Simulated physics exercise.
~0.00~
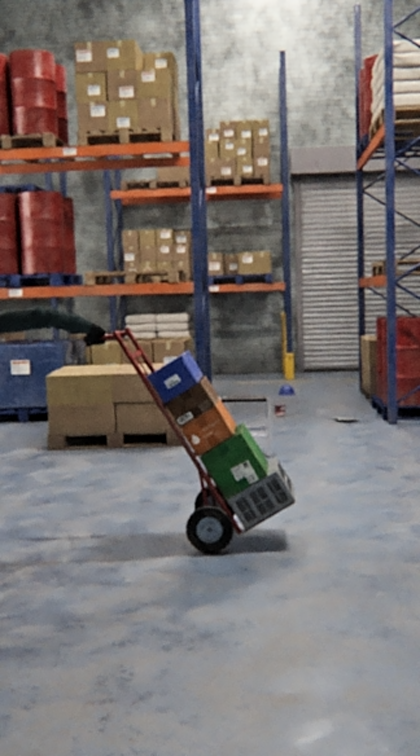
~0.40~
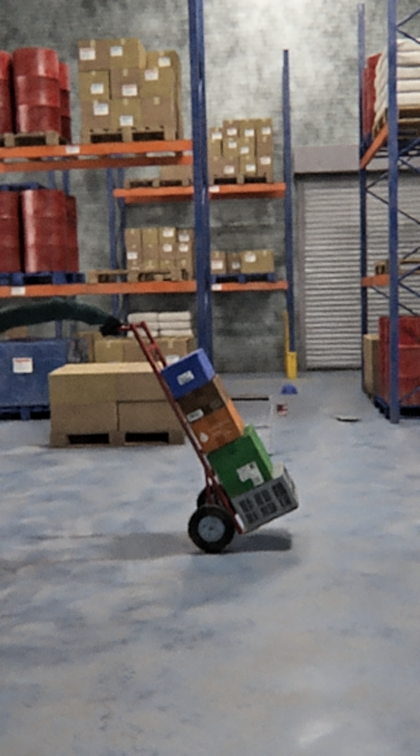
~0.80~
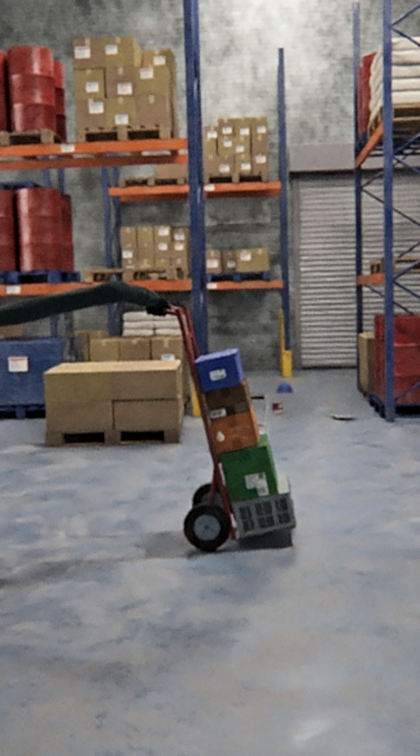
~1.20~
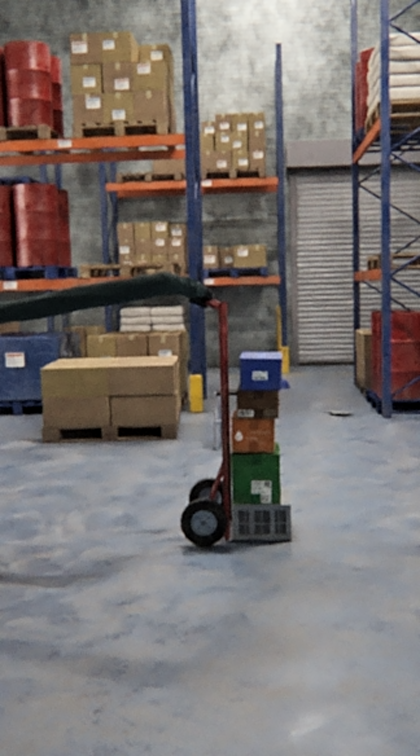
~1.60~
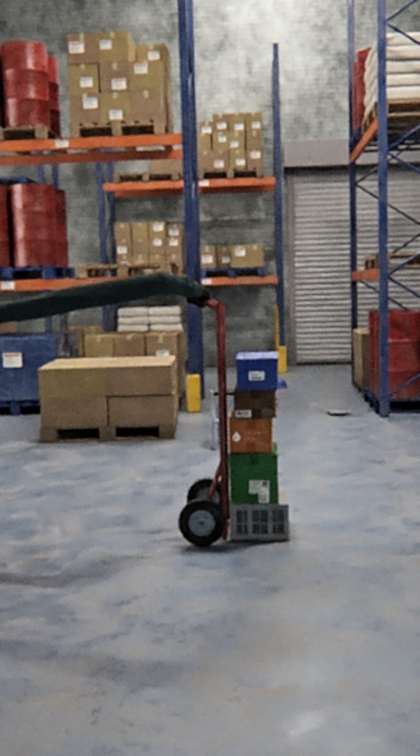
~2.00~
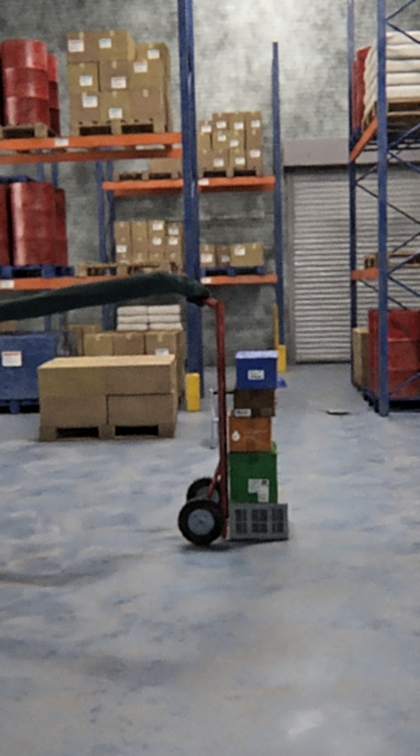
The clip shows a green-sleeved arm holding a tilted red hand truck stacked with a grey crate, green box, orange box, brown parcel and blue tote in a warehouse. The arm swings the truck upright, the upper items shift slightly, and the whole stack stays standing, at rest.
